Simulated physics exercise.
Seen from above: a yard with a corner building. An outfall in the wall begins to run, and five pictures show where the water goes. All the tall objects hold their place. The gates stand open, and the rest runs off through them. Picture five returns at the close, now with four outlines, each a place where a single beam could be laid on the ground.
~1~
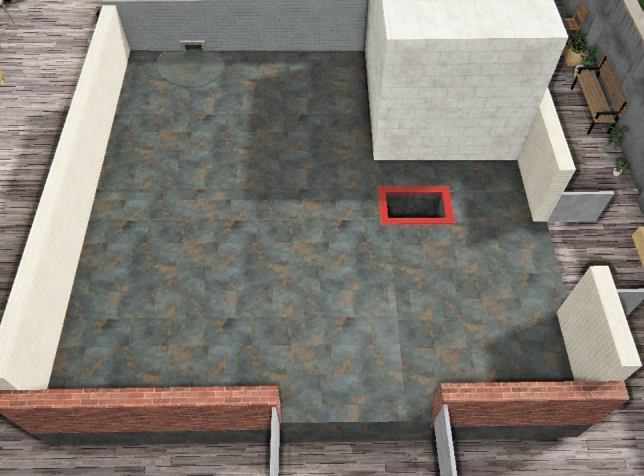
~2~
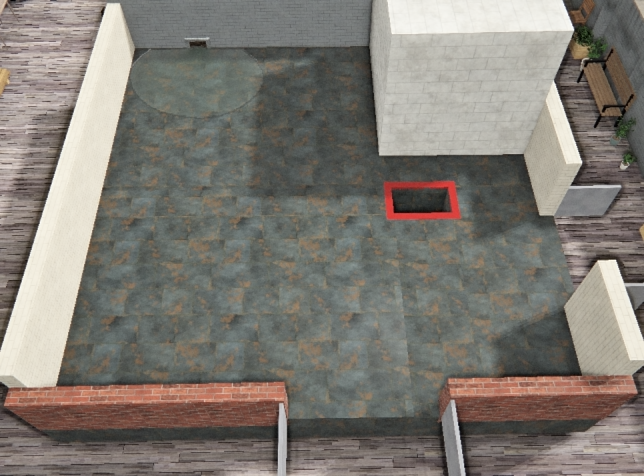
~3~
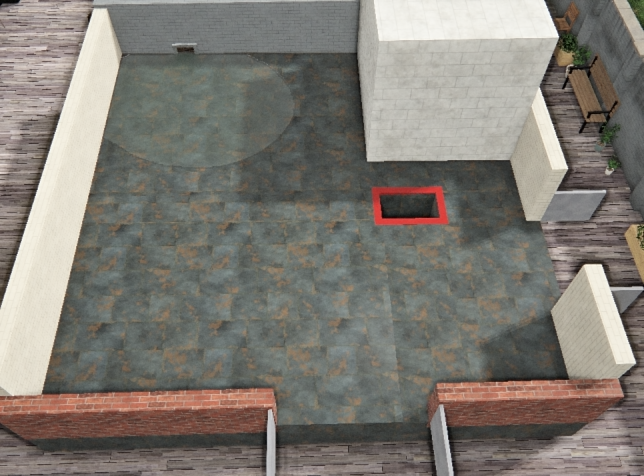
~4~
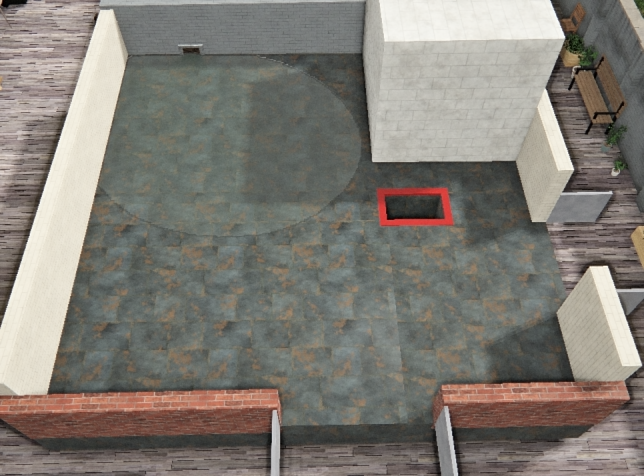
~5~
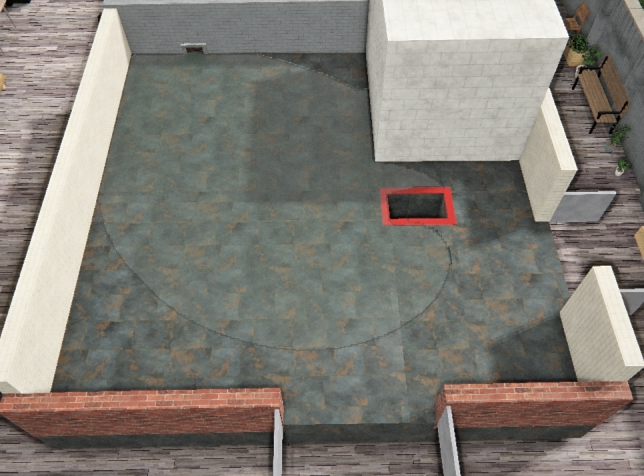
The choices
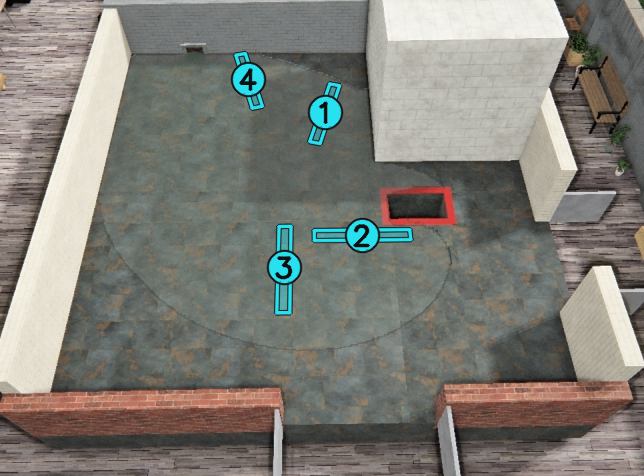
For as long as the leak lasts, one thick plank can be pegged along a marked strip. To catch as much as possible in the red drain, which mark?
2 is best.
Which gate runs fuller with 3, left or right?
The left one.
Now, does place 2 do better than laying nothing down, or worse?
Better.
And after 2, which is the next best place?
Here it is place 3.
On the marked copy, 1 from (314, 142) to (334, 84); 2 from (314, 235) to (410, 234); 3 from (283, 312) to (285, 226); 4 from (240, 54) to (257, 107).
If 1 is chosen, about 14 % of the stream runs into the red drain, about 86 % out by the gates.
If 2 is chosen, about 44 % of the stream runs into the red drain, about 54 % out by the gates.
If 3 is chosen, about 22 % of the stream runs into the red drain, about 78 % out by the gates.
If 4 is chosen, about 12 % of the stream runs into the red drain, about 87 % out by the gates.
